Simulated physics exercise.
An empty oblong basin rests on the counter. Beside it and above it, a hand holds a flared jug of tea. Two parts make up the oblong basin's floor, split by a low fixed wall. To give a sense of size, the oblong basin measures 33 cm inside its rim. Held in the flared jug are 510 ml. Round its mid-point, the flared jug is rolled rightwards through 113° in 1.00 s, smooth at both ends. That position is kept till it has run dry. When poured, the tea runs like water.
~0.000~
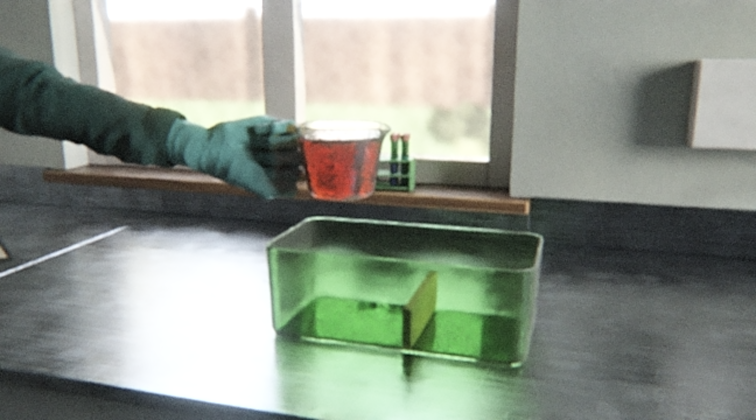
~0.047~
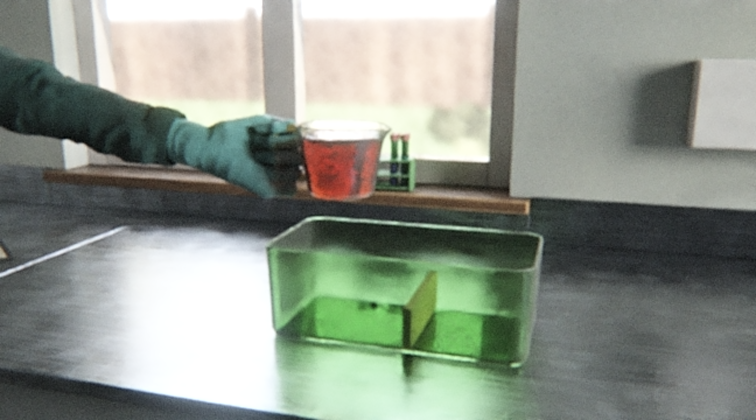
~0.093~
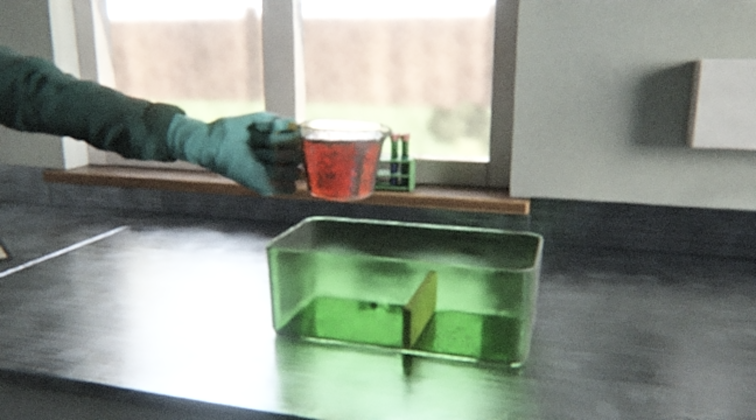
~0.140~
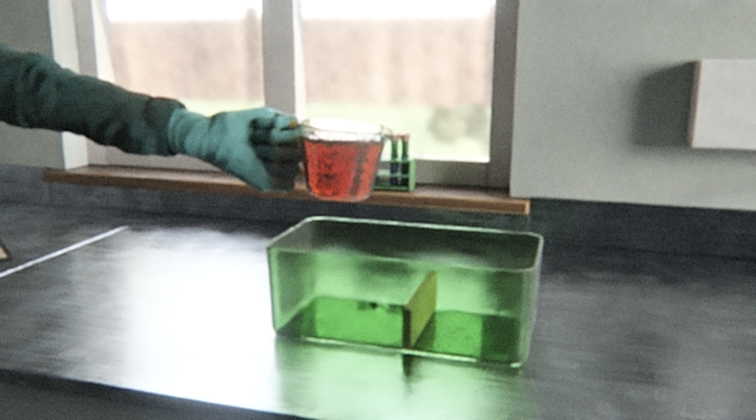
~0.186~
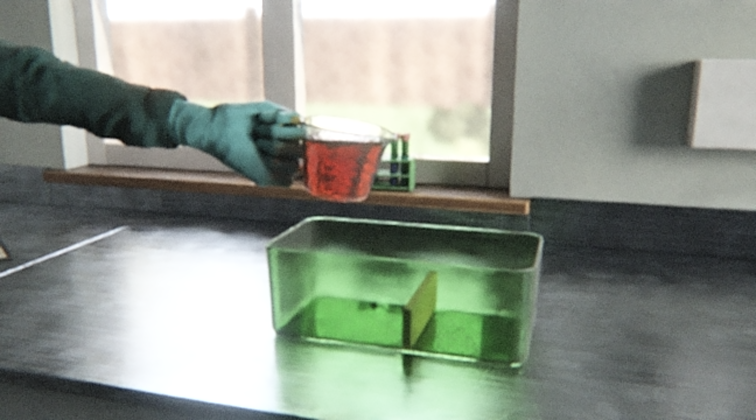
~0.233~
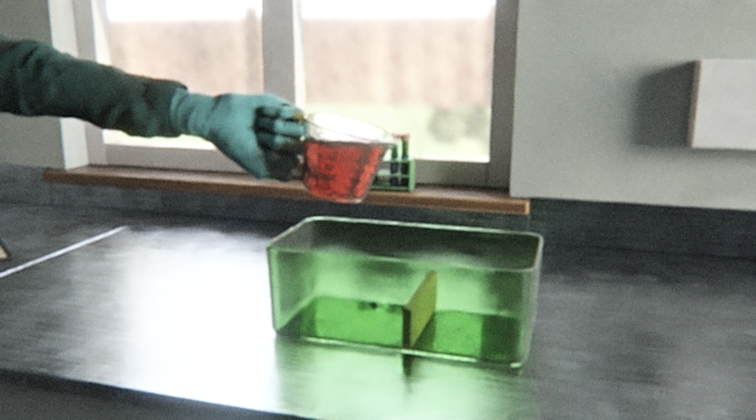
A gloved teal hand on a dark-sleeved arm reaches in from the left over a dark, glossy counter, seen from the front and slightly above, before a window. It holds a flared clear jug of red tea above an oblong glass basin tinted green, its floor split by a low upright divider. The jug leans slowly and slightly rightwards, while the camera stays still.
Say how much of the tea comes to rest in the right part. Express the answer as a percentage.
About 58 per cent comes to rest there.
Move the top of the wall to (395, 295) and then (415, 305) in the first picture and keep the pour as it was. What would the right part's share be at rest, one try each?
Roughly 90 per cent, then 70 per cent.
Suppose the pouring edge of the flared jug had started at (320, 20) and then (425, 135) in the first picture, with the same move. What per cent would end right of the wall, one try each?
The first try gives 5 percent and the second 90 percent.
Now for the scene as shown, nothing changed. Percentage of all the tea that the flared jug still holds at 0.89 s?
4 %.
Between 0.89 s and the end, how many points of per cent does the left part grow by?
I'd put it at some 8 percent.
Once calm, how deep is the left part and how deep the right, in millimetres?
Left roughly 8 mm; right roughly 14 mm.
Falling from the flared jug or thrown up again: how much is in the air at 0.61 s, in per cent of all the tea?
It comes to roughly 22 per cent.
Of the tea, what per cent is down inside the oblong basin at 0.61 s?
About 22%.
By 0.61 s the tilt is 76° and 55 per cent is still to pour, 1 is left of the wall and 20 right of it.
By 0.89 s the tilt is 110° and 4 per cent is still to pour, 34 is left of the wall and 58 right of it.
By 1.18 s the tilt is 113° and 0 per cent is still to pour, 42 is left of the wall and 58 right of it.
By 1.50 s the tilt is 113° and 0 per cent is still to pour, 42 is left of the wall and 58 right of it.
At rest 42 per cent lies left of the wall, 58 right of it and 0 outside.
